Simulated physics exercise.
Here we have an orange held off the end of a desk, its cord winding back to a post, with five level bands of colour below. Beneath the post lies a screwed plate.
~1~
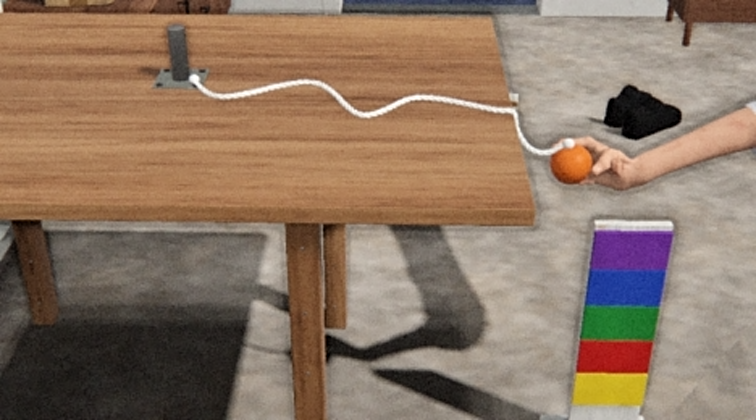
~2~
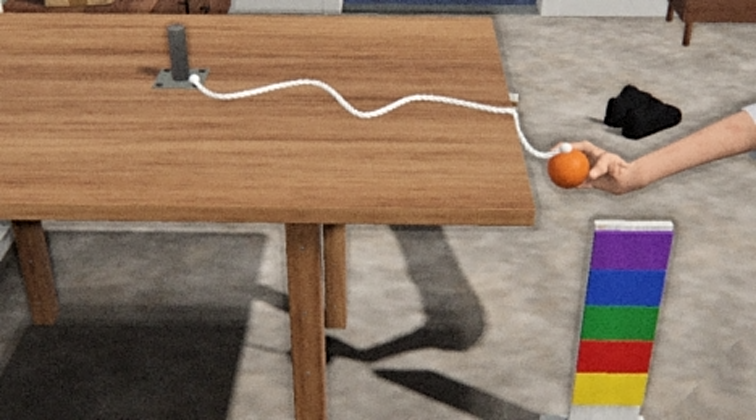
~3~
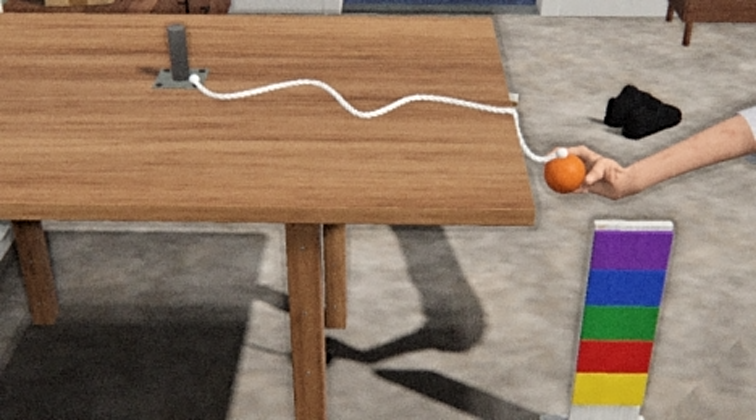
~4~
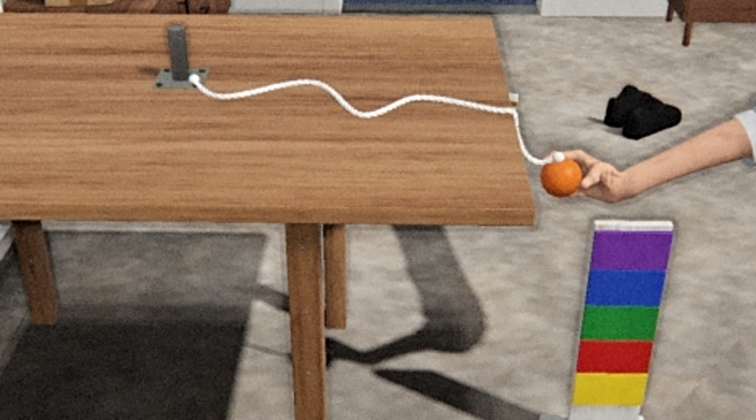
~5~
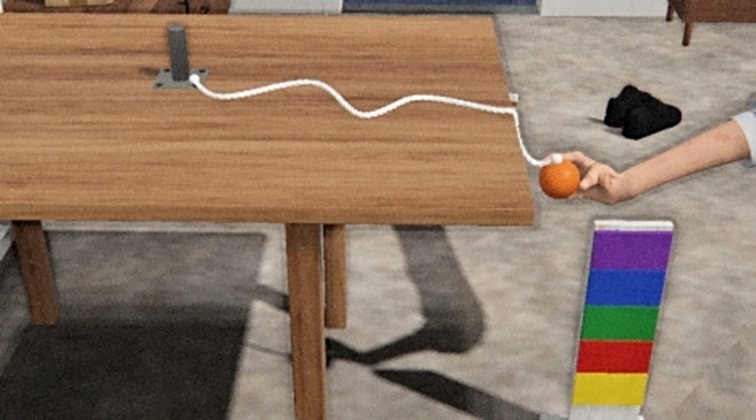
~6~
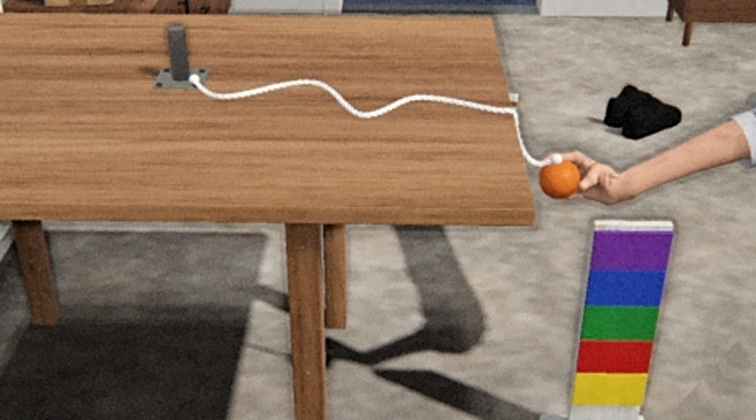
An orange held in a hand at the right drifts slightly down and left beside a wooden table, seen from a raised, unmoving viewpoint in a room with a grey floor. A white cord winds across the tabletop from the orange to a dark post on a plate, with purple, blue, green, red and yellow bands below. The hand shifts only a little, then stays still, while the cord on the table keeps its shape.
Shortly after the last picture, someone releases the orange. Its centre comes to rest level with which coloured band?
With the blue one.
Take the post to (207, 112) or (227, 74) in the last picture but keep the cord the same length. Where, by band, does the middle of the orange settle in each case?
Result 1: Green. Result 2: Green.
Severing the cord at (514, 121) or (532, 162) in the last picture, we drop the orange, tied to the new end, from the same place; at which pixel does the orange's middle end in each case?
Respectively (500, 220) and (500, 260).
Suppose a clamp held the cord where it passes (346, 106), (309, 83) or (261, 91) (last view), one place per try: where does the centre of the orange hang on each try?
Going try by try, I'd put it close to (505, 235), then (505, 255), and finally (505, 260).
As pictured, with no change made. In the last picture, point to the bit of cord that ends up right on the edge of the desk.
Pixel (428, 98) or thereabouts.
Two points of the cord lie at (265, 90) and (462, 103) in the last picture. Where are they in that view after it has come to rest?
They end up at (292, 88) and (511, 149).
Soon after, orange near (519, 272); level with blue.
Then, orange near (486, 273); level with blue.
At rest, orange near (503, 280); level with blue. At blue.
